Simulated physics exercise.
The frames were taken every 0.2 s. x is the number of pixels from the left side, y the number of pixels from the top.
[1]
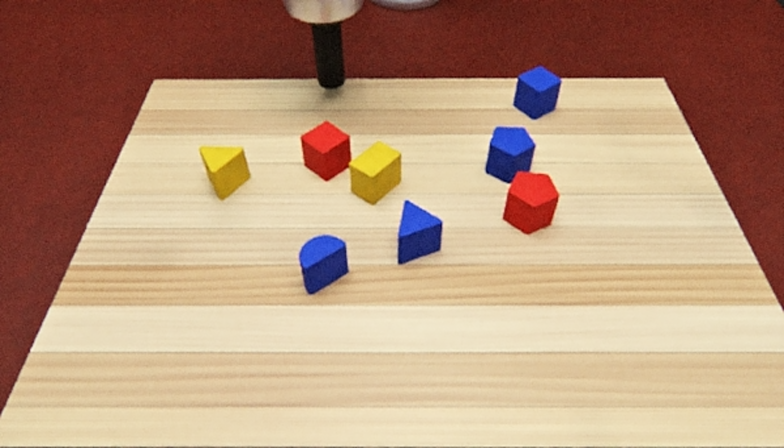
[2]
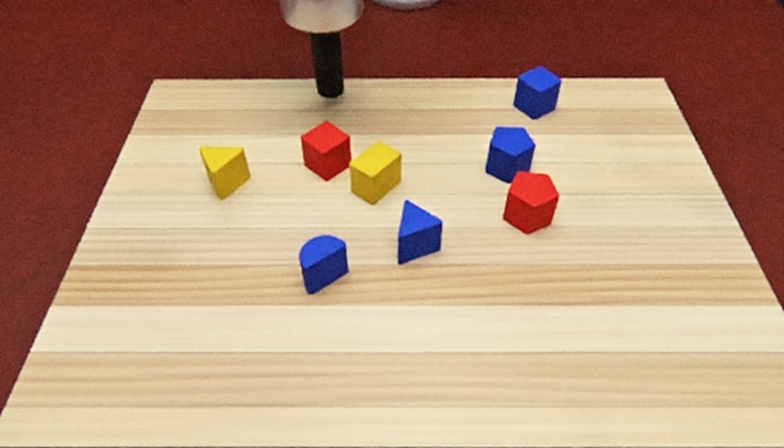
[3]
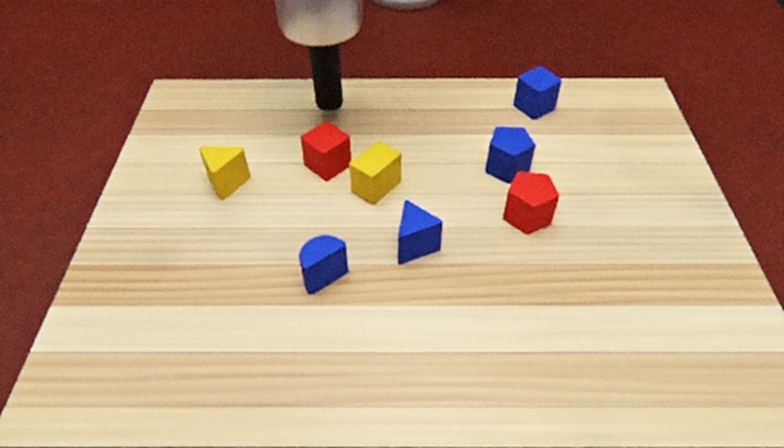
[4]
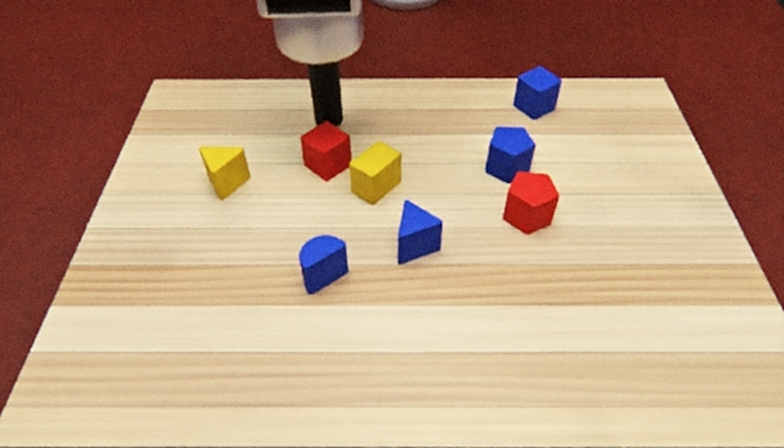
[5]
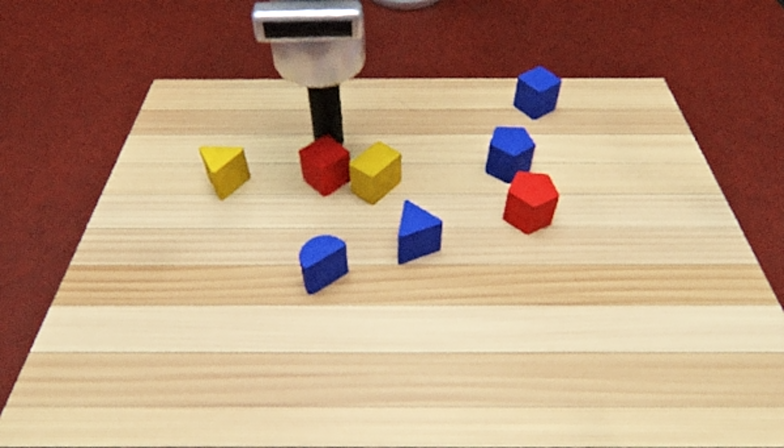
A dark post on a robotic arm moves slowly toward the viewer from the far edge of a pale wooden board, seen from above at an angle by a still camera. A red cube and yellow block sit near the centre, a yellow triangle left, blue shapes in front and right, beside a red pentagon. The post reaches the red cube and nudges it slightly forward, while the other blocks stay put.
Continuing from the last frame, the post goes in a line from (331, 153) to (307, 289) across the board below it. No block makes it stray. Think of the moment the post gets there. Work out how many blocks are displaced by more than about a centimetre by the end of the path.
The answer is two blocks, counting only moves over 1 cm.
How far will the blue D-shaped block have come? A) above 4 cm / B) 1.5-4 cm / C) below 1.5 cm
The correct letter is A.
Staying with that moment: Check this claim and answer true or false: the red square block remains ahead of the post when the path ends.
Answer: True.
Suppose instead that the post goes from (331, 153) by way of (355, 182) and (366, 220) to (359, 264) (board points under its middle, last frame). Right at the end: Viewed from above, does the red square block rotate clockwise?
Answer: Yes.
The first path, step by step. One third of the way, post at (321, 182); red square block at (317, 195).
Two thirds of the way, post at (313, 227); blue D-shaped block at (327, 280), turned 15° anticlockwise; red square block at (314, 244), turned 15° anticlockwise.
At the end, post at (305, 279); blue D-shaped block at (352, 316), turned 65° anticlockwise; red square block at (314, 300), turned 30° anticlockwise; yellow rectangular block unmoved.
